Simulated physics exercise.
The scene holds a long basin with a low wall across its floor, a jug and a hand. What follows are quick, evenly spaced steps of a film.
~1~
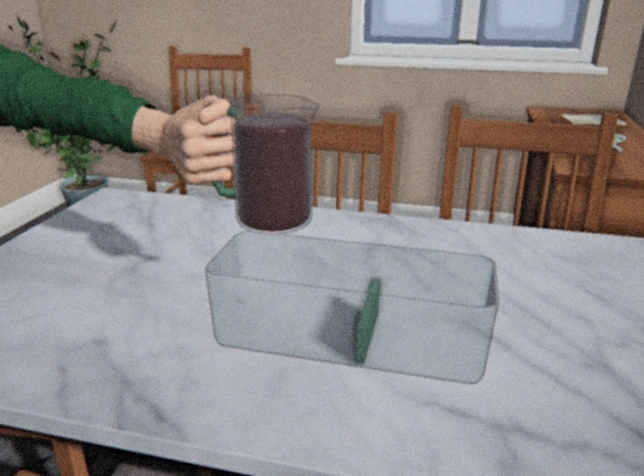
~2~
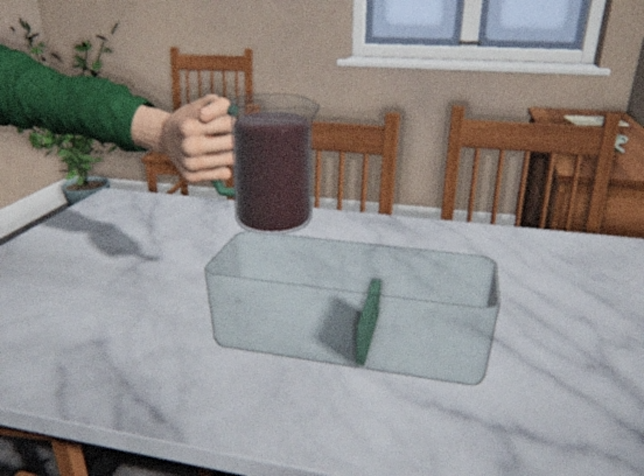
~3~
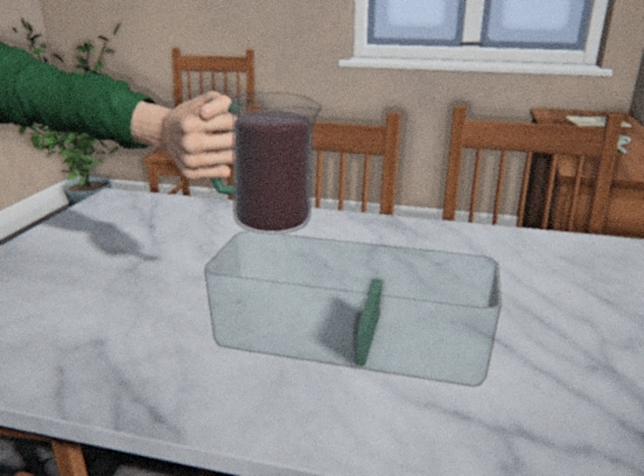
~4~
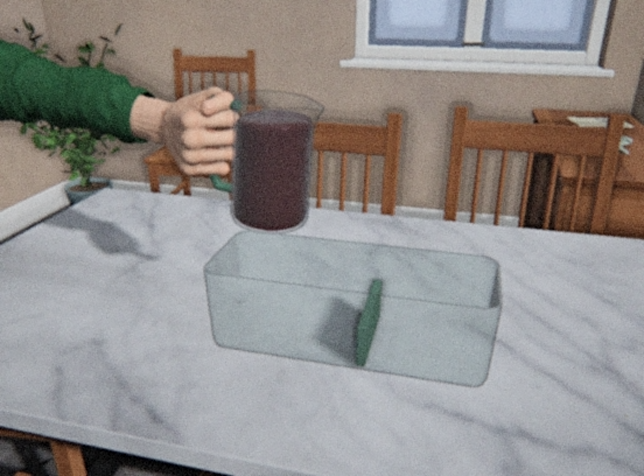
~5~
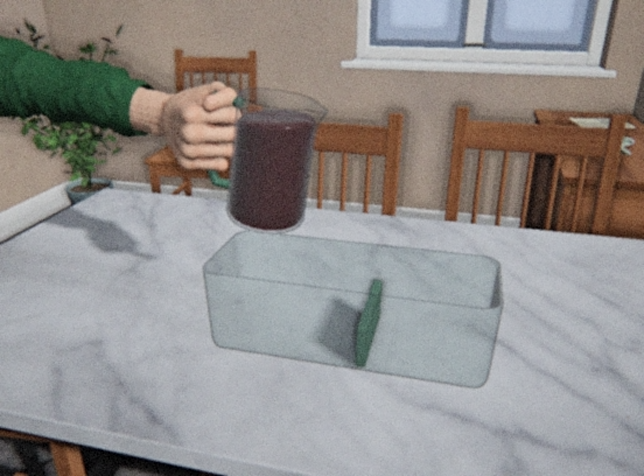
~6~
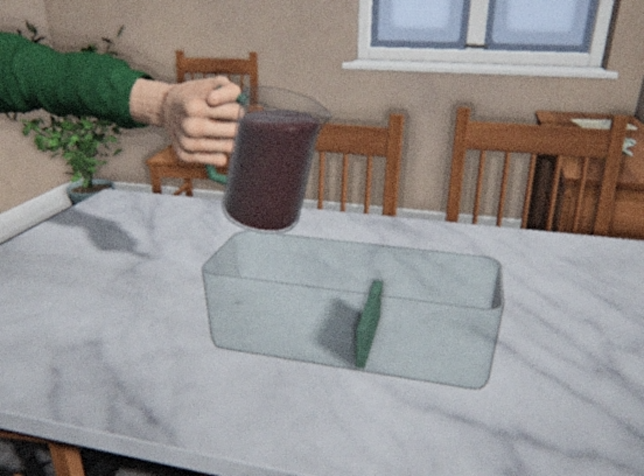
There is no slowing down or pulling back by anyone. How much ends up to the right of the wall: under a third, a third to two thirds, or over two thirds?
Short answer, the right side gets past two thirds.
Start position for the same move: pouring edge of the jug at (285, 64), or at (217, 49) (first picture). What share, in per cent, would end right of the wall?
Roughly 65 percent on the first try and 0 percent on the second.
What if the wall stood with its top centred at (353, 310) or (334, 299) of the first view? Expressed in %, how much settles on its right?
About 95 % and 100 %.
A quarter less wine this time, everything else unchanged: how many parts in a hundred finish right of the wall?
I'd say roughly 90 percent.
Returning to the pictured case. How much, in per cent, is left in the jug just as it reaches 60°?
It still holds close to 90 per cent at that lean.
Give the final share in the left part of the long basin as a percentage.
Something like 5 per cent, roughly.
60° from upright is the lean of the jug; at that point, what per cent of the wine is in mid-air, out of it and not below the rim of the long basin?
Airborne fraction: Approx. 5 %.
A moment on, the tilt is 60° and 91 per cent is still to pour, 0 is left of the wall and 2 right of it.
Next, the tilt is 91° and 54 per cent is still to pour, 0 is left of the wall and 30 right of it.
Then the tilt is 99° and 13 per cent is still to pour, 1 is left of the wall and 79 right of it.
Later the tilt is 99° and 2 per cent is still to pour, 3 is left of the wall and 94 right of it.
At rest 6 per cent lies left of the wall, 94 right of it and 1 outside.
